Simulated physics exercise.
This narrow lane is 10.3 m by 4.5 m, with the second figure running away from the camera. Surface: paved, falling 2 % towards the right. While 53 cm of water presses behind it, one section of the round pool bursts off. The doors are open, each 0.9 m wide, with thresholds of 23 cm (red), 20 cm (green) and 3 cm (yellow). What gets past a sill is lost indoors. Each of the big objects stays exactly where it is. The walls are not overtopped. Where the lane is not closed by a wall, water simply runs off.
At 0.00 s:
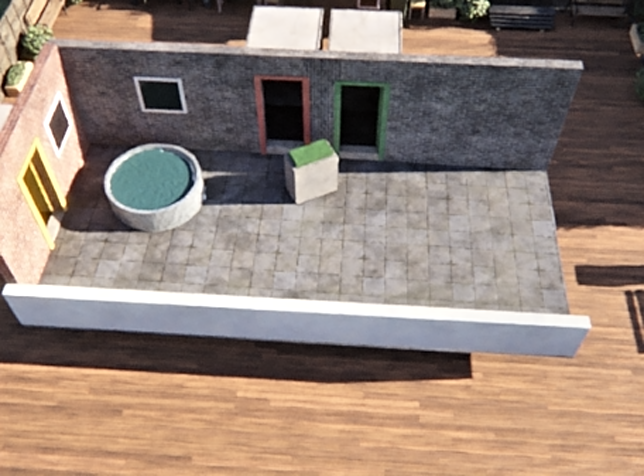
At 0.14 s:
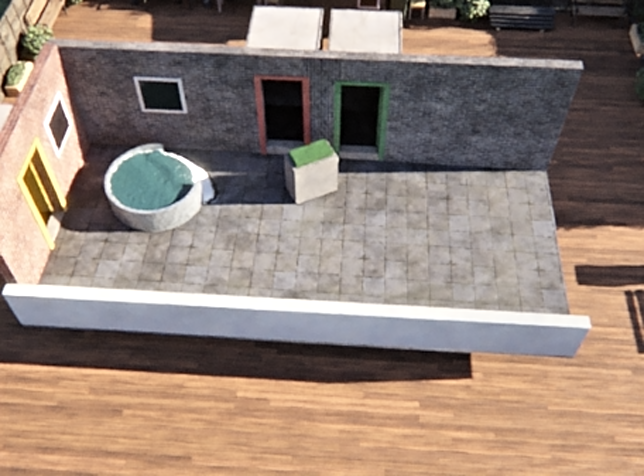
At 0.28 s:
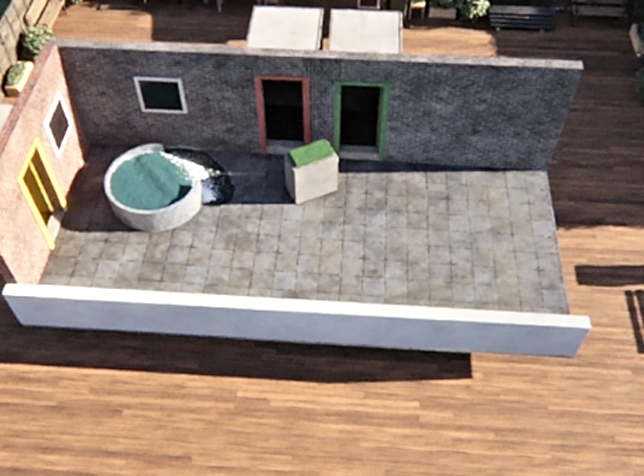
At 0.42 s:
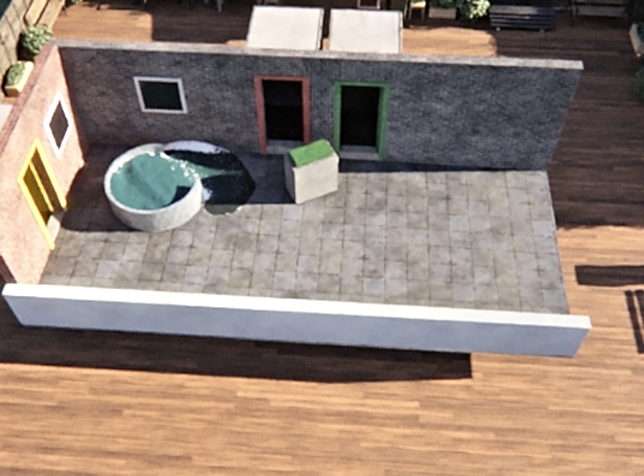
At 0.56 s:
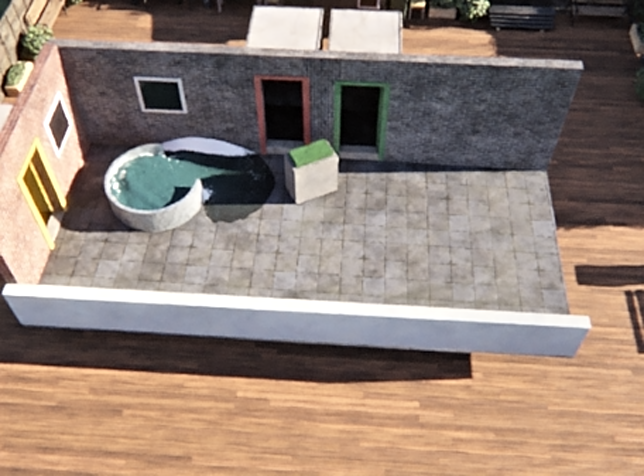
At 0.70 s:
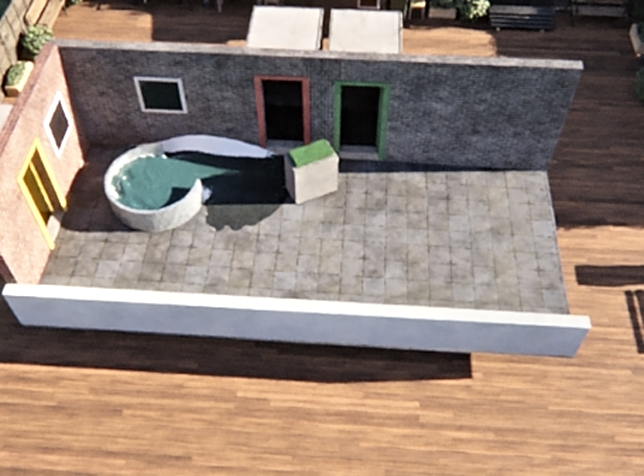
Water bursts from the round pool's right side and spreads across the paving to the green-topped block.
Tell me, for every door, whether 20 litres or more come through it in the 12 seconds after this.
In the end the red door fails to clear the limit; the green door fails to clear the limit; the yellow door fails to clear the limit.
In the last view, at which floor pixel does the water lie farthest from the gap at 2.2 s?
Roughly at pixel (478, 170).
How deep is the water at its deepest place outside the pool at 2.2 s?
Depth max: Approx. 41 cm.
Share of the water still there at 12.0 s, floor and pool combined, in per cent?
I'd put it at some 52 percent still there.
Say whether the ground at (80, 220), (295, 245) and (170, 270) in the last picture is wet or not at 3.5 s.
Going through the three points: Awash, then awash, then not yet touched.
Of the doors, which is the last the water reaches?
Yellow.
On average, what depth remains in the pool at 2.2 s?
About 18 centimetres on average.
After 1.4 s water covers 15 % of the floor and is deepest (34 cm) near (198, 153); red door 17 cm at the sill, 0 L in, green door 7 cm at the sill, 0 L in, yellow door not reached.
After 2.2 s water covers 25 % of the floor and is deepest (41 cm) near (322, 161); red door 14 cm at the sill, 0 L in, green door 17 cm at the sill, 1 L in, yellow door not reached.
After 3.5 s water covers 55 % of the floor and is deepest (23 cm) near (295, 182); red door 17 cm at the sill, 1 L in, green door 11 cm at the sill, 2 L in, yellow door 2 cm at the sill, 0 L in.
After 7.0 s water covers 80 % of the floor and is deepest (10 cm) near (295, 182); red door 9 cm at the sill, 1 L in, green door 5 cm at the sill, 2 L in, yellow door 2 cm at the sill, 0 L in.
After 12.0 s water covers 60 % of the floor and is deepest (6 cm) near (304, 177); red door 4 cm at the sill, 1 L in, green door 3 cm at the sill, 2 L in, yellow door 0 cm at the sill, 0 L in.
